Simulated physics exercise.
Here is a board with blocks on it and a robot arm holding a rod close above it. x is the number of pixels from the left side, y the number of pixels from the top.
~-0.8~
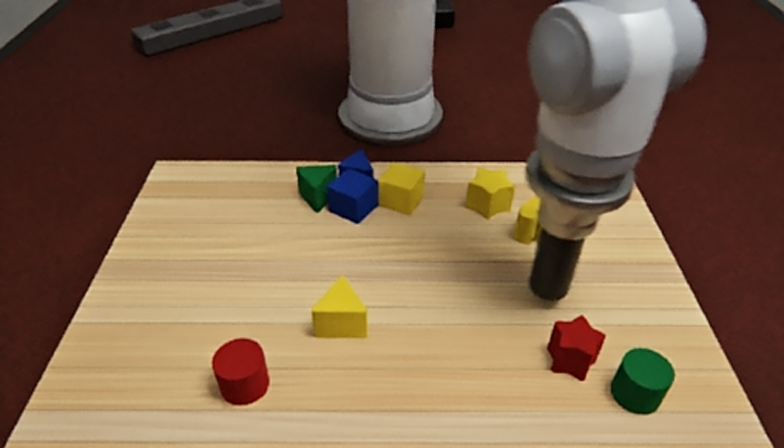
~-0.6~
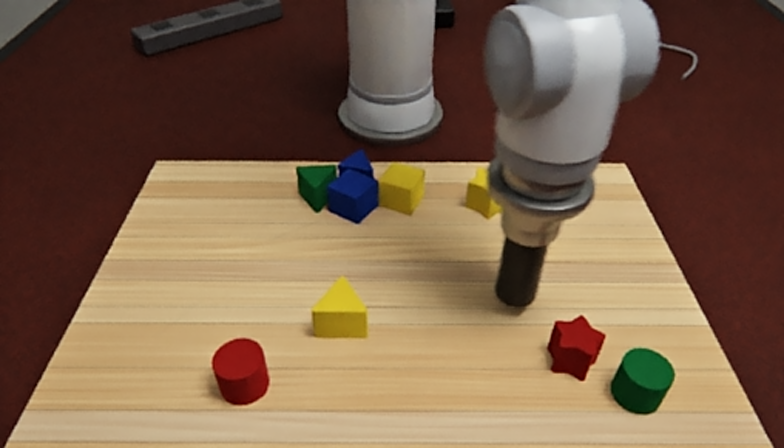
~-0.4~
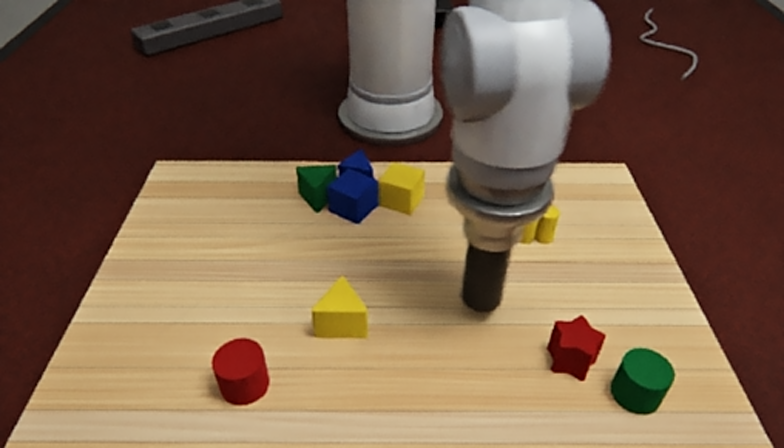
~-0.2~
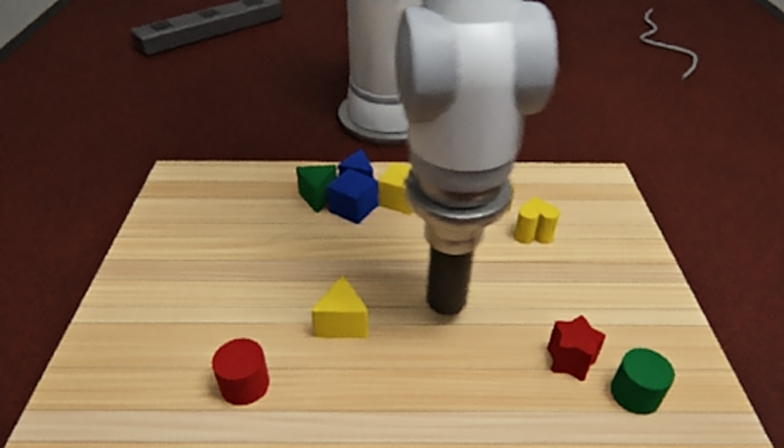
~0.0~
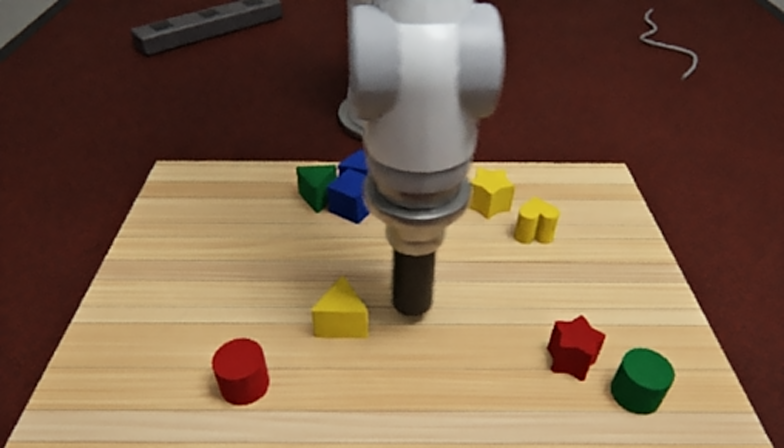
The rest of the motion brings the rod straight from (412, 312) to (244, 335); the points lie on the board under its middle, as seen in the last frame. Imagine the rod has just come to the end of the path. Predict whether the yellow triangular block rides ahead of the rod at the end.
The rod will still be pushing it.
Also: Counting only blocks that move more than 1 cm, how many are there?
Moved: 1.
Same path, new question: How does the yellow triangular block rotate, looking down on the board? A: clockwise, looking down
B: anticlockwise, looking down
That would be A.
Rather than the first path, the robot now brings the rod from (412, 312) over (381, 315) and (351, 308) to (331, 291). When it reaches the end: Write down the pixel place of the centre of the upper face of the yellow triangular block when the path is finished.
My prediction: (316, 299).
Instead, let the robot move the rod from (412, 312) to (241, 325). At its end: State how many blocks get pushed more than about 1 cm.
Blocks moved: One.
What follows on the original path. One third of the way, rod (356, 308); yellow triangular block (317, 300).
Two thirds of the way, rod (300, 316); yellow triangular block (258, 306), turned 15° clockwise.
At the end, rod (241, 324); red circle not moved; yellow triangular block (197, 313), turned 25° clockwise.
